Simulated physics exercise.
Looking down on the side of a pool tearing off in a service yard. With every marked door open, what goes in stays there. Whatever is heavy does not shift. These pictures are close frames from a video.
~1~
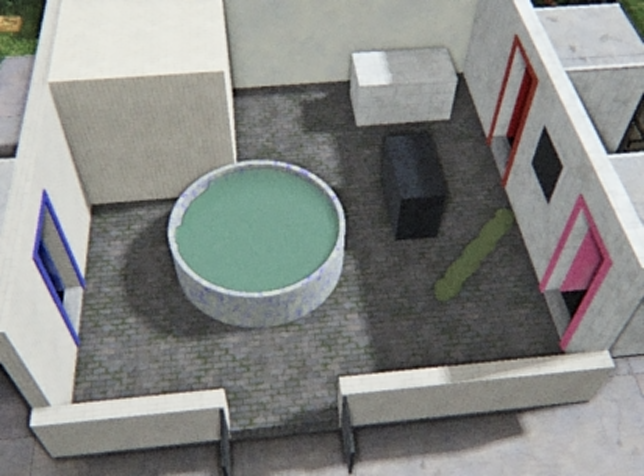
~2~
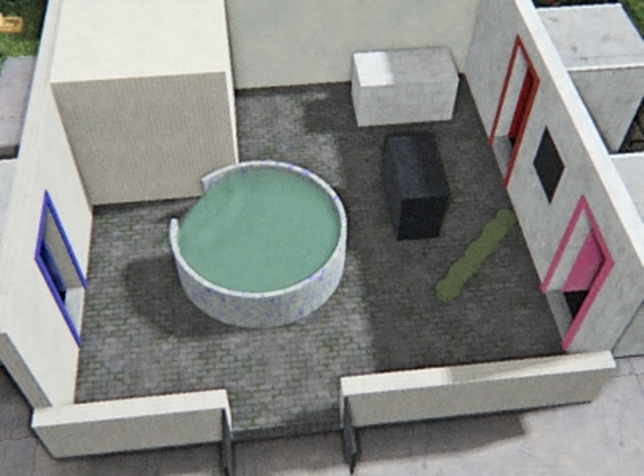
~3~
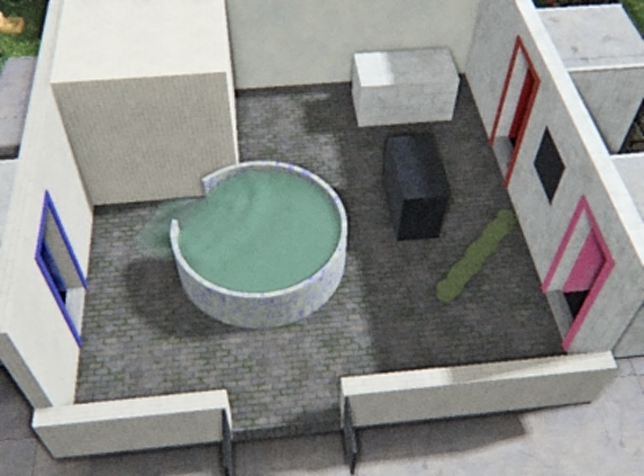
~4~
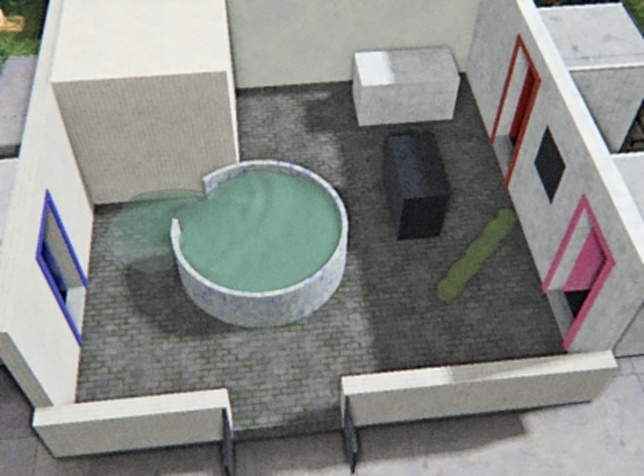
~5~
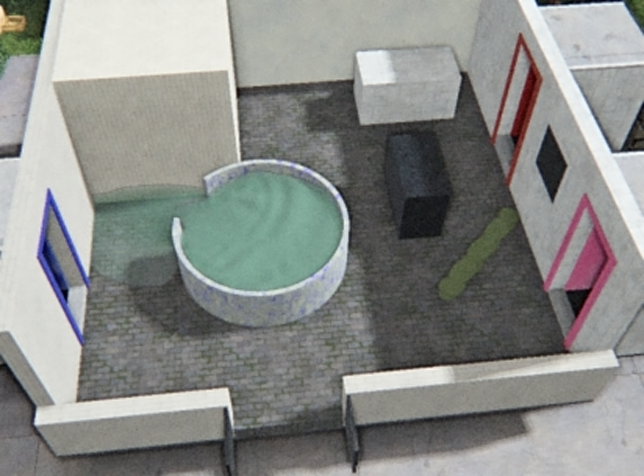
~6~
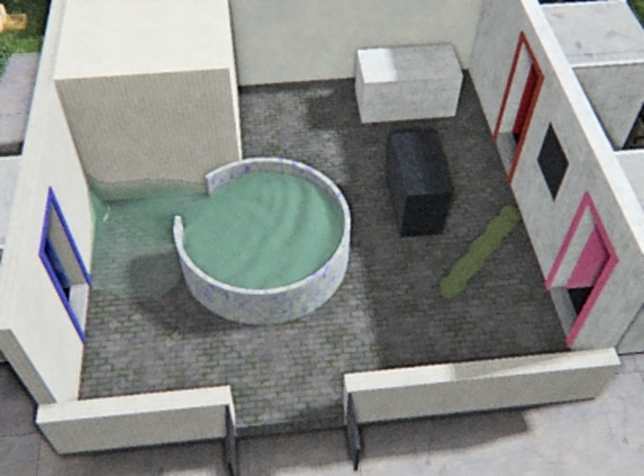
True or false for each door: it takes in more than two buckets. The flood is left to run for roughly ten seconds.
For the red door, false; for the pink door, true; for the blue door, true.
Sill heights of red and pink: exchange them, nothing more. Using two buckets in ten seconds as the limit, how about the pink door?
If you ask me, pink door stays within bounds.
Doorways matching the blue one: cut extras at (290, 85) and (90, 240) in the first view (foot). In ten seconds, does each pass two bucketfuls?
Below, above.
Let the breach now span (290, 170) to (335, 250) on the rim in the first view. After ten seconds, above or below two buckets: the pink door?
As for the pink door, it tops the mark.
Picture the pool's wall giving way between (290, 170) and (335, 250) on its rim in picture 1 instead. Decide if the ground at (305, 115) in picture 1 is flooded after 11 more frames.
Submerged.
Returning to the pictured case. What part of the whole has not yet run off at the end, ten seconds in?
Roughly 84 per cent.
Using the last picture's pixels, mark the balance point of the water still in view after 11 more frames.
The centre of mass sits at about (217, 256).
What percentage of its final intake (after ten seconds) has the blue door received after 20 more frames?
Close to 40 out of every hundred.
A moment on, water covers 10 % of the floor; the red door not reached, the pink door not reached, the blue door wet at the sill, nothing in.
Next, water covers 25 % of the floor; the red door not reached, the pink door not reached, the blue door under two buckets in.
Then, water covers 40 % of the floor; the red door not reached, the pink door not reached, the blue door over two buckets in.
Later, water covers 65 % of the floor; the red door not reached, the pink door under two buckets in, the blue door over two buckets in.
In the end, water covers 90 % of the floor; the red door wet at the sill, nothing in, the pink door far over two buckets in, the blue door over two buckets in.
